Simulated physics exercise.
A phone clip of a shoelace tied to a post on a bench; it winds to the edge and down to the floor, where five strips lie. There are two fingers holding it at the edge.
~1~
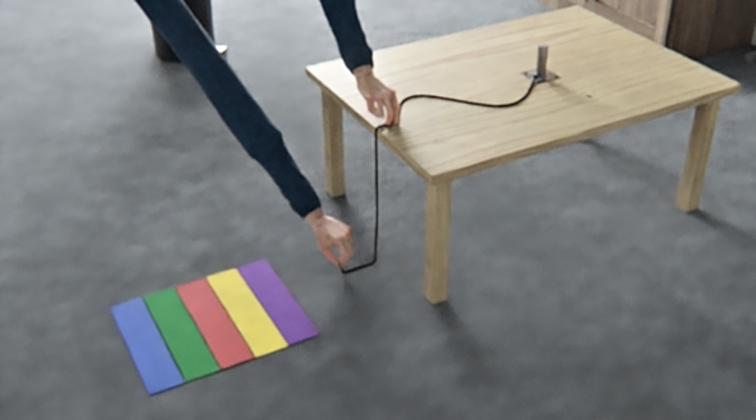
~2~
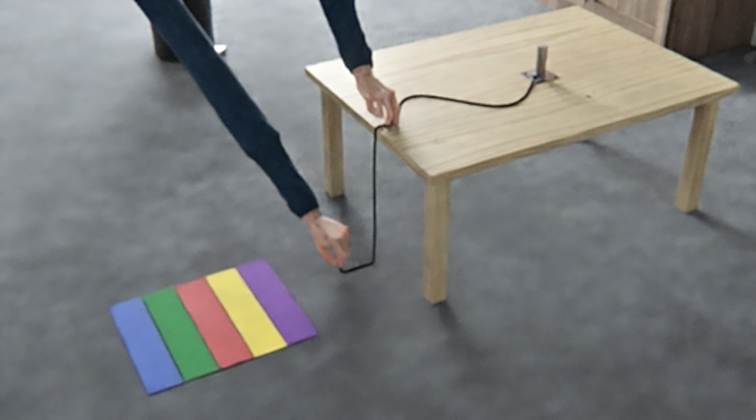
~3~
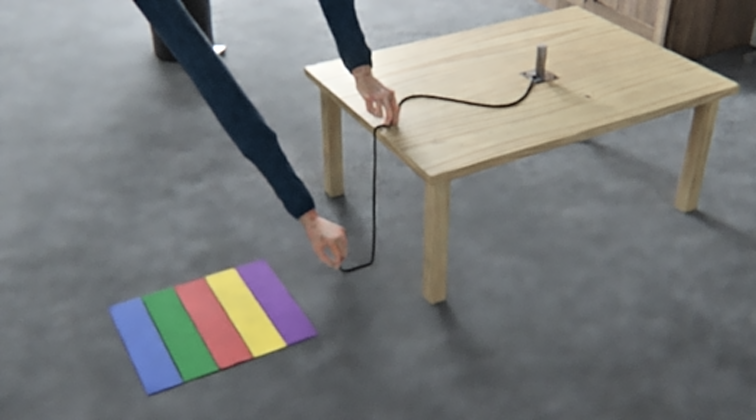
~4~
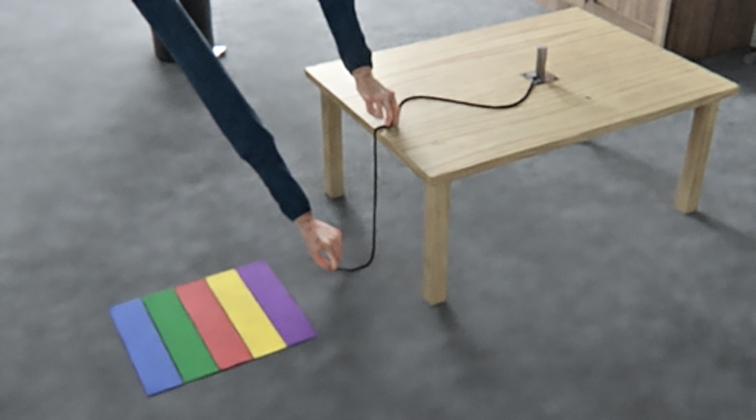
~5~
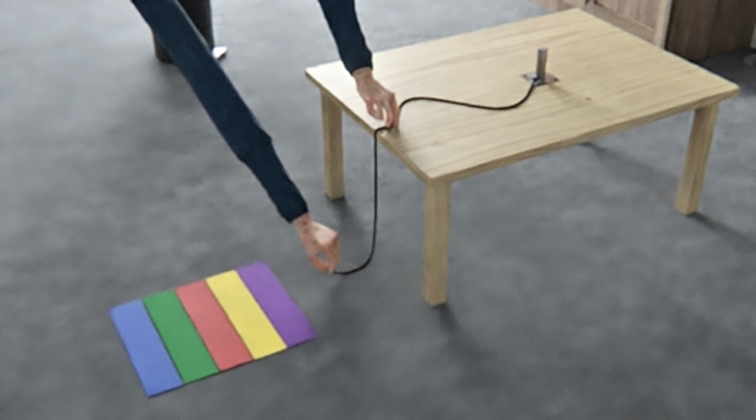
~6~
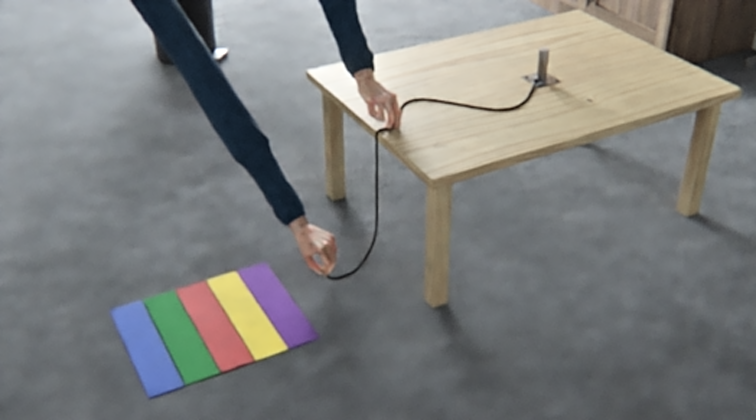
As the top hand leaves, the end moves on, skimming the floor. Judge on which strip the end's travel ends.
Its travel ends on the green strip.
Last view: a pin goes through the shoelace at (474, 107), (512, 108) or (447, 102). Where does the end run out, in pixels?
Approximately (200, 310), (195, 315) and (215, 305) respectively.
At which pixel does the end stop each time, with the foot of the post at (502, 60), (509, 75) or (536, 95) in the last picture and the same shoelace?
First try about (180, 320), second about (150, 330), third about (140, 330).
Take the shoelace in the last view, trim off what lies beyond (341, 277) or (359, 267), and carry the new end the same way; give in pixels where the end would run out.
First (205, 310), then (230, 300).
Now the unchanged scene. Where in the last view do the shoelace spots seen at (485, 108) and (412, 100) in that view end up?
One finishes at (457, 104) and the other at (392, 123).
Soon after, end near (224, 305); over red.
Then, end near (192, 315); over green.
At full stretch, end near (174, 321); over green. The green one.
